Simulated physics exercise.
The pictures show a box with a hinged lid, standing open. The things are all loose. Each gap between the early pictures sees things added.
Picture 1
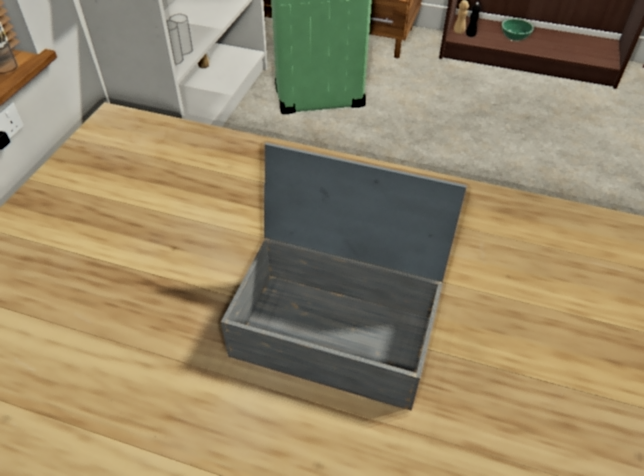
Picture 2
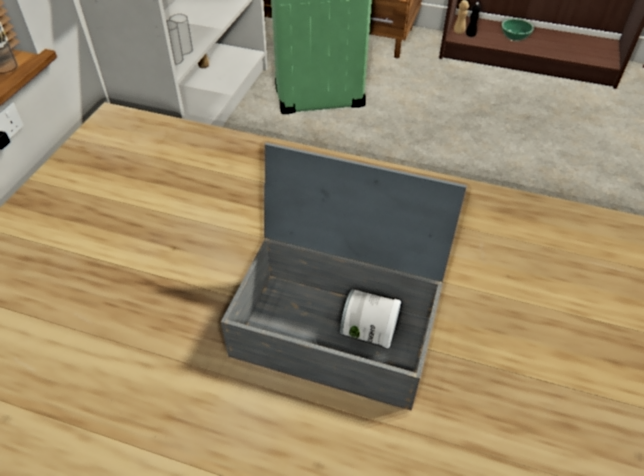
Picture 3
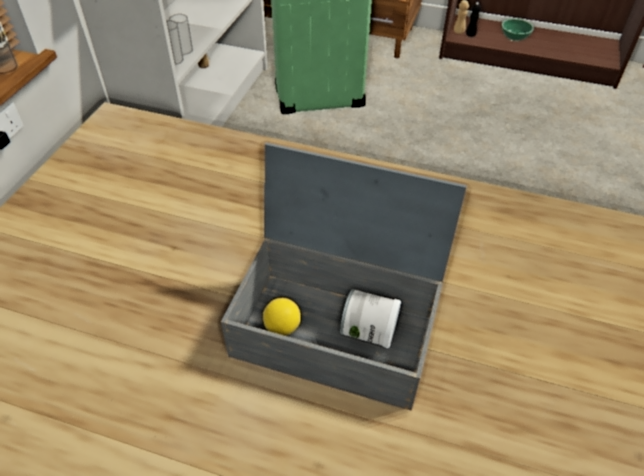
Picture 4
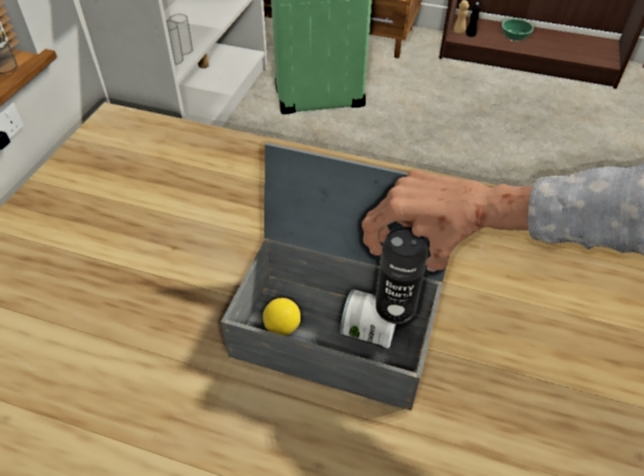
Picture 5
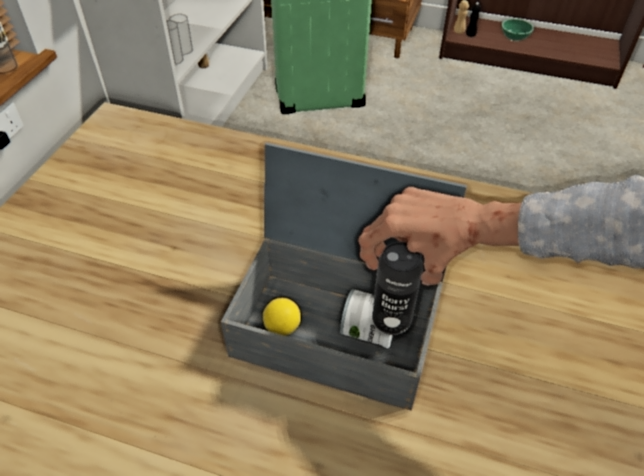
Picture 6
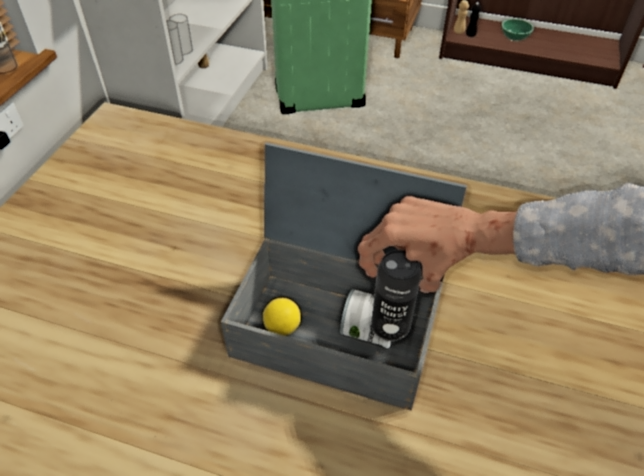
A hand lowering a black can into an open grey box after a white container and then a yellow lemon appear inside.
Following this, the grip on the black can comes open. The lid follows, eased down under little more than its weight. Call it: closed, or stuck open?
Stuck open.
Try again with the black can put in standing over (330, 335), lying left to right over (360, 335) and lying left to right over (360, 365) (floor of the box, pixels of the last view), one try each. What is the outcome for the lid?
First try leaves it shut, second try leaves it shut, third try leaves it shut.
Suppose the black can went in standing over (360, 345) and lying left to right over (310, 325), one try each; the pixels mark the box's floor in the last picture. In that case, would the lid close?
Lid: First try open, second try closed.
Then, 1.20 s on from there, lid starting down; black can turned 57° from how it was put near (385, 338); white tin shifted a little.
Then, 1.90 s on from there, lid 33° above the rim; black can turned 57° from how it was put near (385, 338); white tin shifted a little.
In the end, lid 22° above the rim; toppled in the box, black can; the other 2 unmoved. At the end, from the last picture's camera, black can near (386, 338).
